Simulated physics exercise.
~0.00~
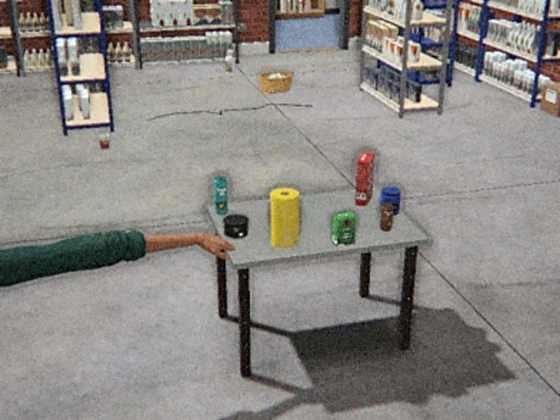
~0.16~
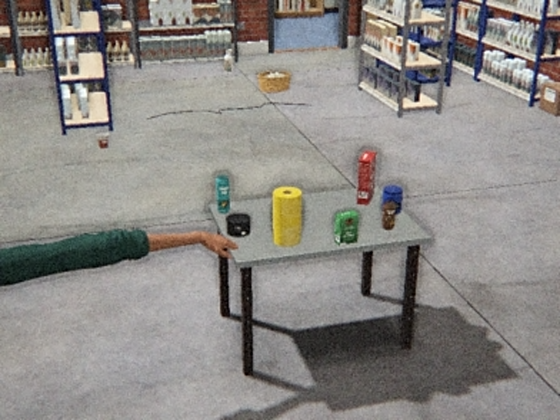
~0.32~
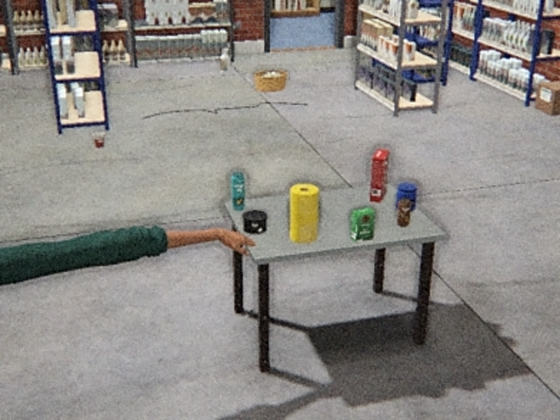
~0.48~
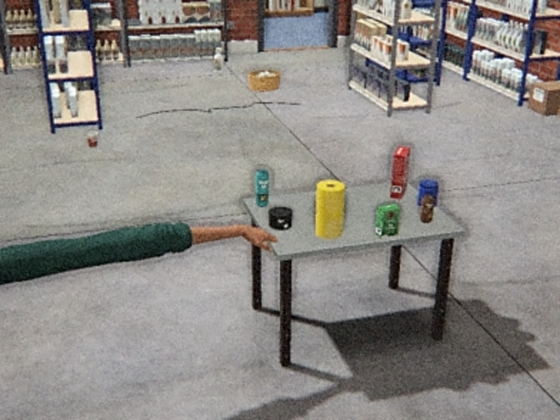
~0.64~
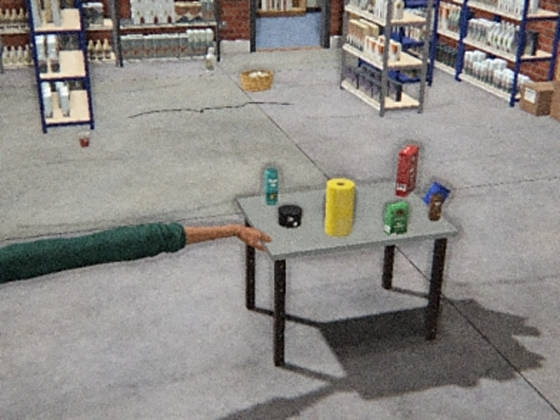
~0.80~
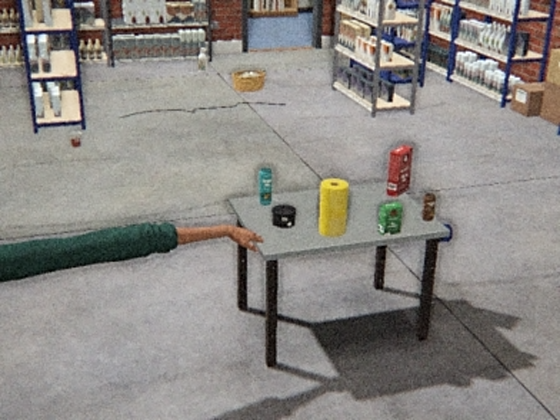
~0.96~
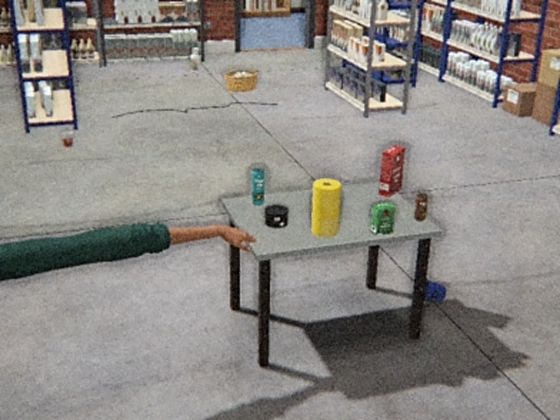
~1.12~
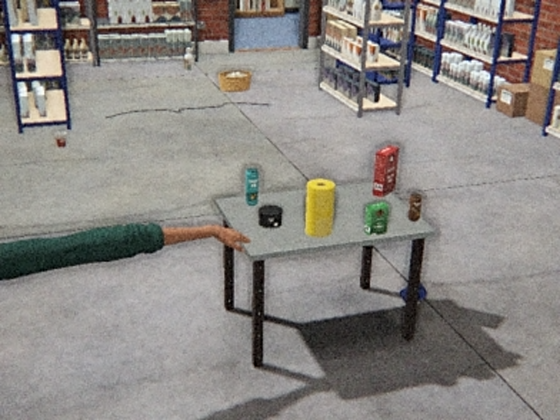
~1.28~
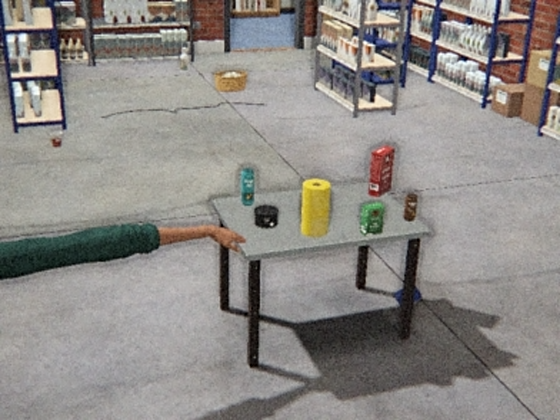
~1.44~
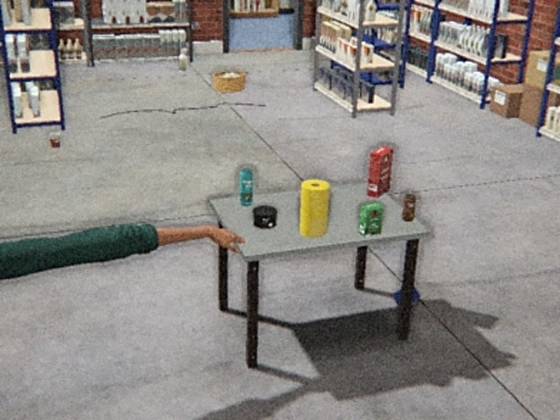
A light grey work table, gripped at its left corner by a hand in a green sleeve, stands on the concrete floor of a storeroom with stocked shelves, seen from slightly above. On it are a turquoise can, a black tub, a yellow roll, a green packet, a red packet, a blue jar and a brown can. The arm moves the table to the right, then it comes to a halt. The blue jar leans over the right edge, tips and drops to the floor. It ends lying by the right legs, while everything else remains on the table.
